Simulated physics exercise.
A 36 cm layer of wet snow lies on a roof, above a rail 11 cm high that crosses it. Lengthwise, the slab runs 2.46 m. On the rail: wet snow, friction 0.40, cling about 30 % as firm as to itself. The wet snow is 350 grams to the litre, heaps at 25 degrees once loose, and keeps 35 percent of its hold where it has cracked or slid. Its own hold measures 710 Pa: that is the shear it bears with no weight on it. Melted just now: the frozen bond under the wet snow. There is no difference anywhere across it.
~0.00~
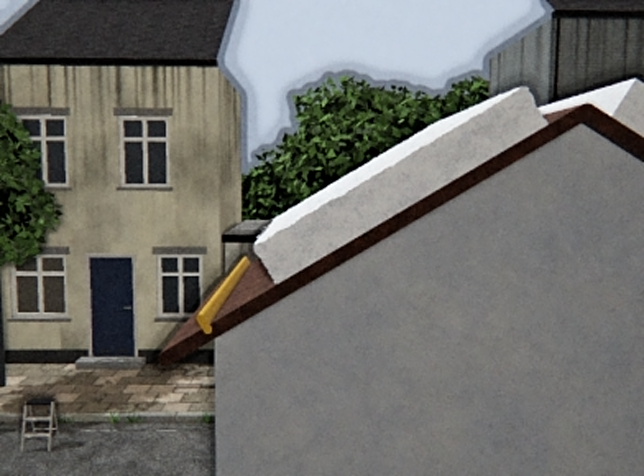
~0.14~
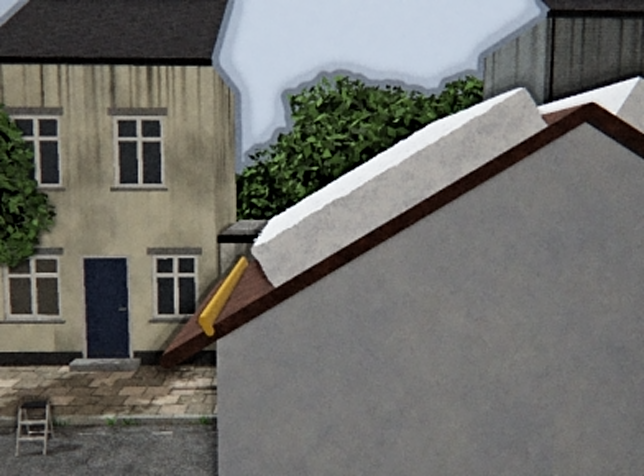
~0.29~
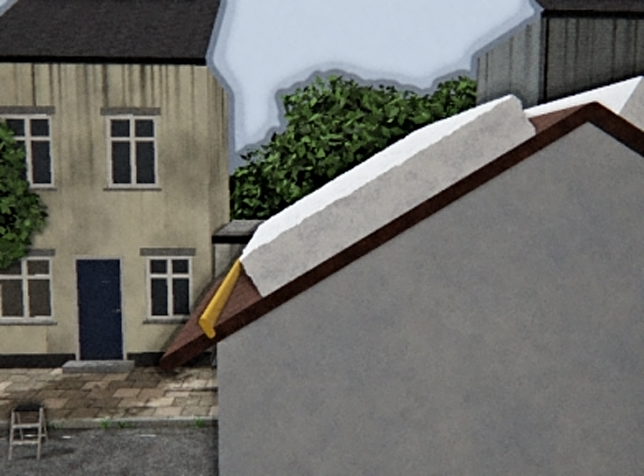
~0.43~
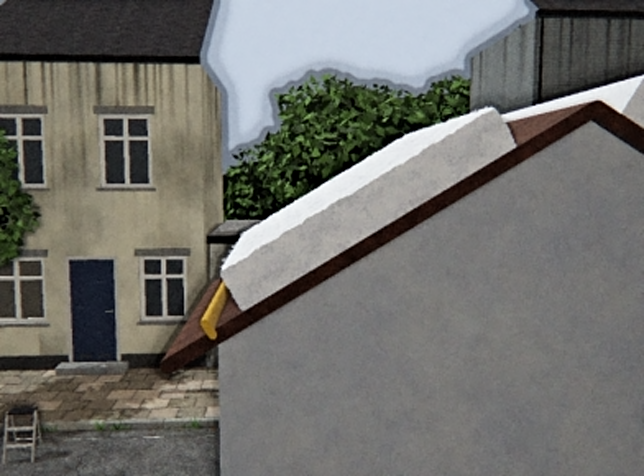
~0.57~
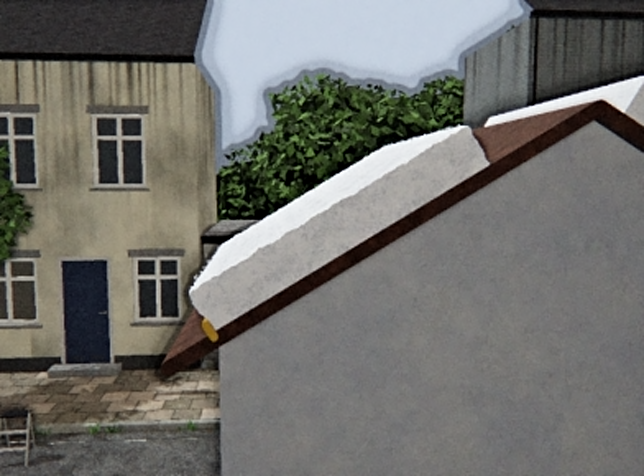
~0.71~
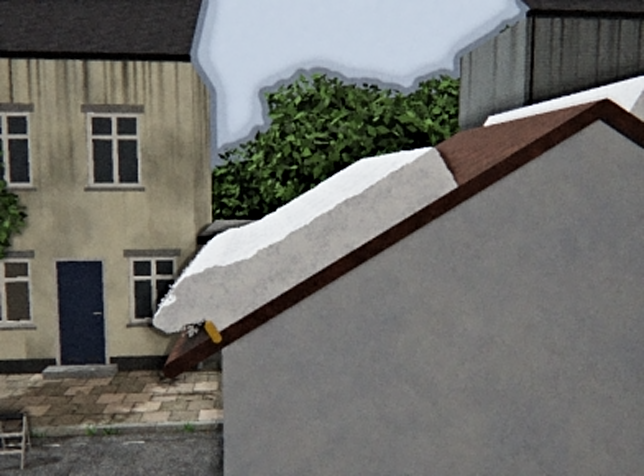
Thick slab of white snow sliding down a reddish-brown roof, pushing over a yellow rail and cracking at its lower end.
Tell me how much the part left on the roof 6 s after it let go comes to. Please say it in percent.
It comes to about 26 %.
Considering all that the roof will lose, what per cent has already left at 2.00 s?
Close to 90 in a hundred.
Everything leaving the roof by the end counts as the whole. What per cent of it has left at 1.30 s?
About 60 %.
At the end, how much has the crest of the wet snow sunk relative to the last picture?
Looks like something near 0.8 m to me.
By 1.30 s, 52 % of the snow is on the roof.
By 2.00 s, 32 % of the snow is on the roof.
By 2.70 s, 26 % of the snow is on the roof.
By 3.40 s, 26 % of the snow is on the roof.
By 6.00 s, at the end, 26 % of the snow is on the roof.
